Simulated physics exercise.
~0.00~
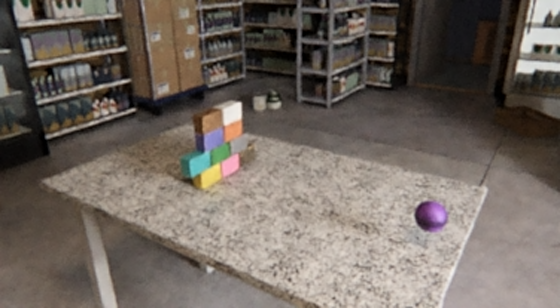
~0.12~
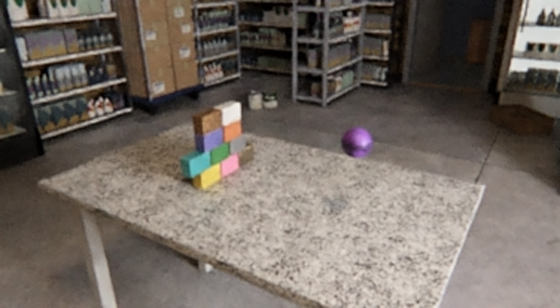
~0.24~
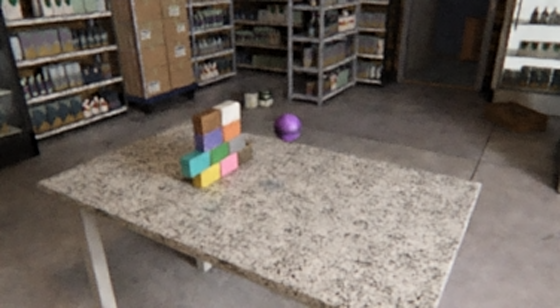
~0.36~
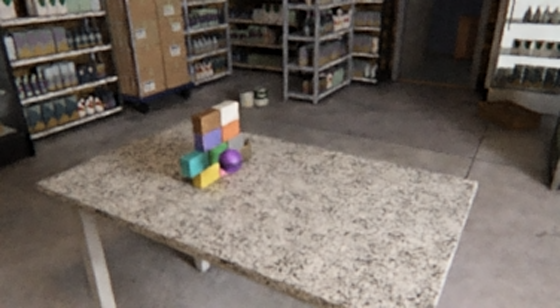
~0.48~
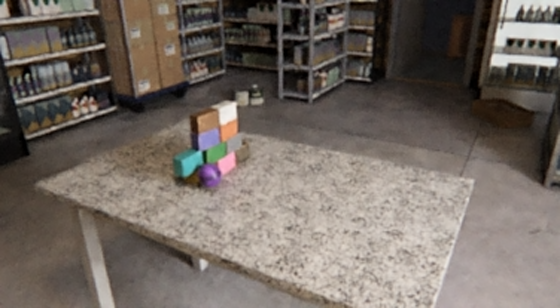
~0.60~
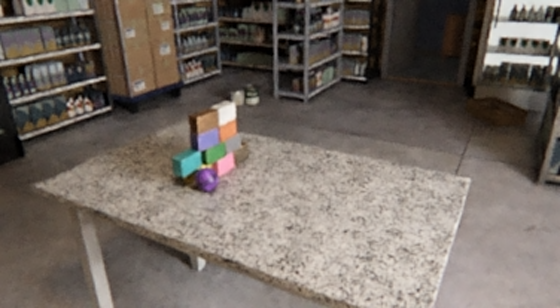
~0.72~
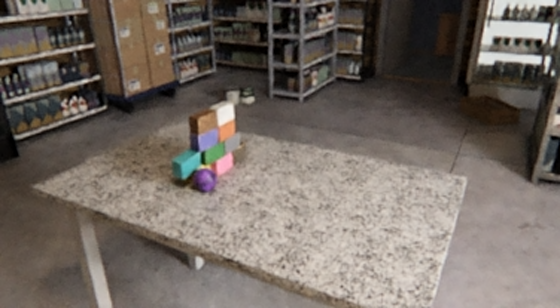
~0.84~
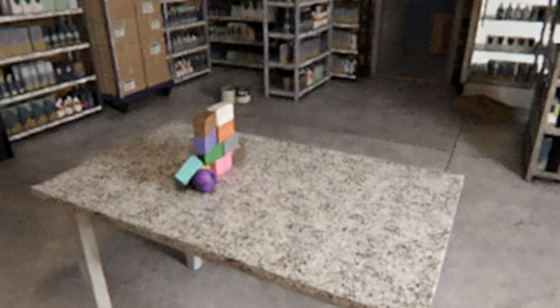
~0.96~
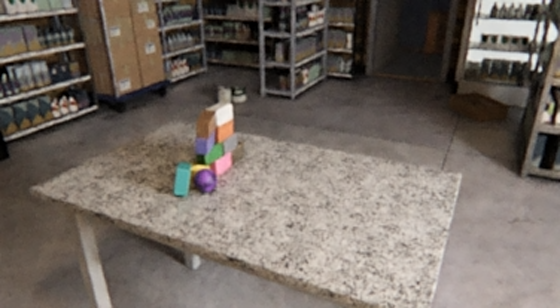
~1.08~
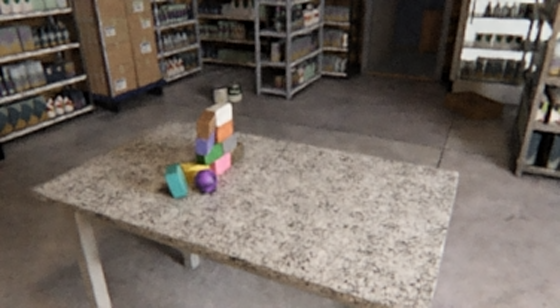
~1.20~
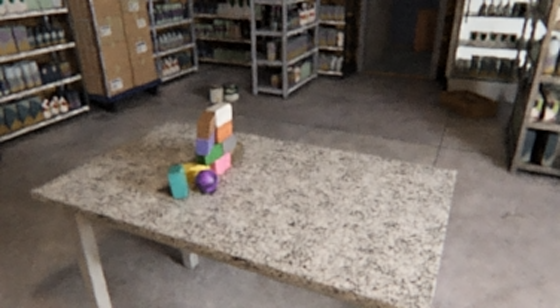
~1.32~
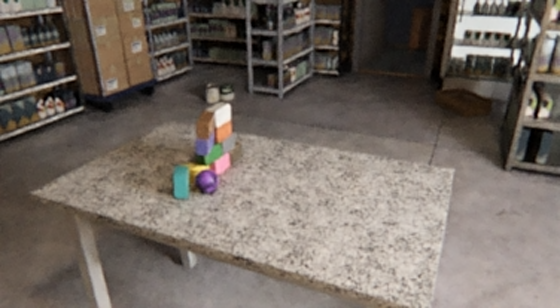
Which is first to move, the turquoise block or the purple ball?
The purple ball moves first, flying in towards the stack. The turquoise block only tips over after the ball has reached the stack.
Purple ball flying in over a speckled stone table, striking a stack of coloured blocks and toppling the turquoise one.
